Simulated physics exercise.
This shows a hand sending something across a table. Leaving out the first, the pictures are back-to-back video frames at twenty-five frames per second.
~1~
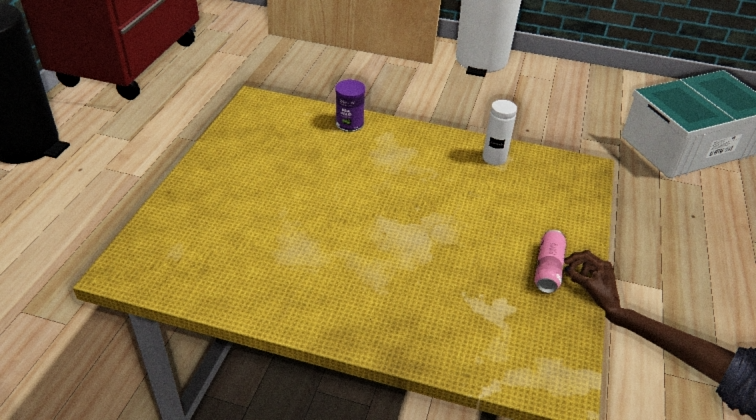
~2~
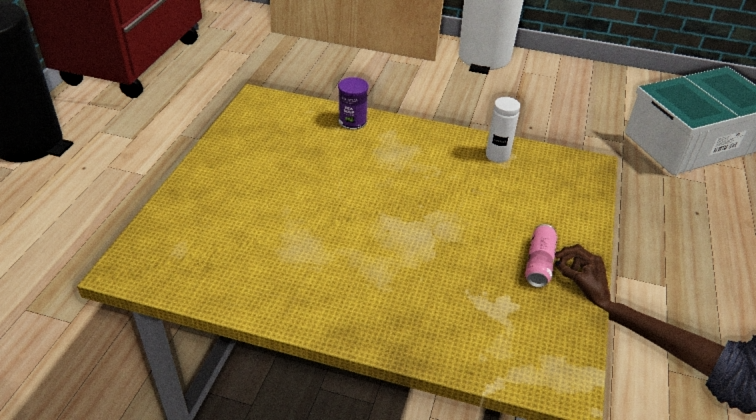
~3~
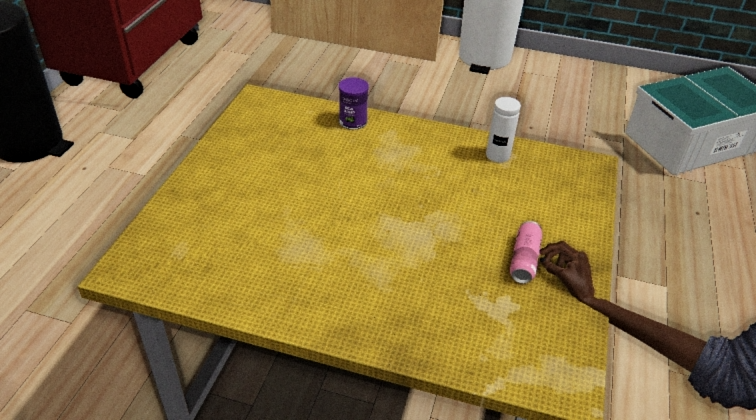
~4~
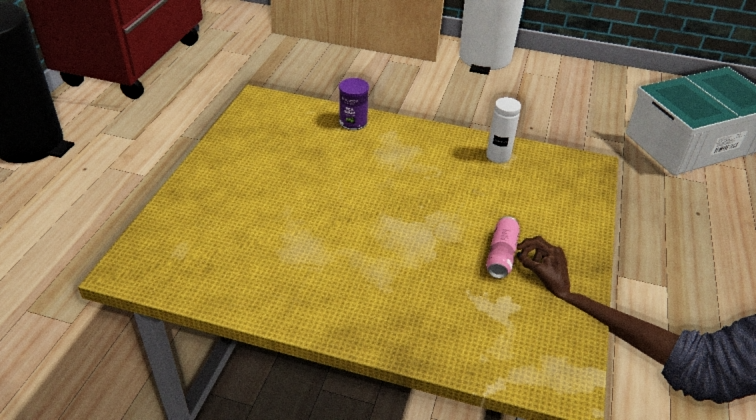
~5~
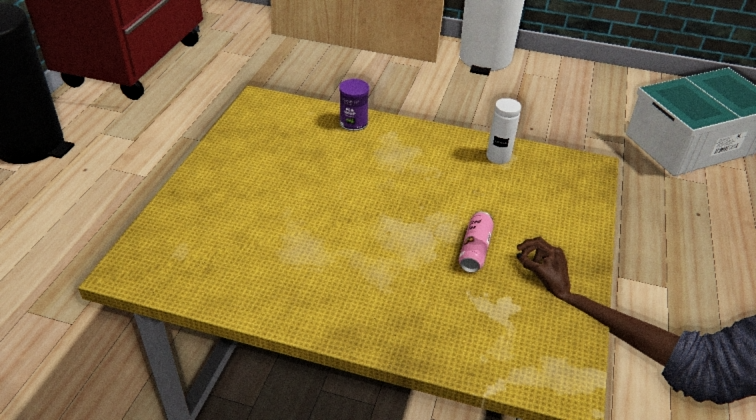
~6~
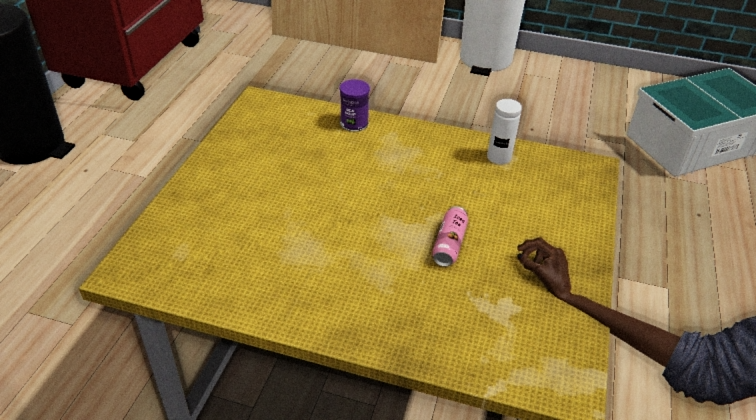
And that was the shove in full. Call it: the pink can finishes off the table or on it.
Off the table.
Then, 0.20 s later than the last frame, pink can moved well along near (327, 208).
Then, 0.50 s later than the last frame, pink can now off the table.
Then, 0.90 s later than the last frame, things are still on the move.
When it is over, off the table, pink can.
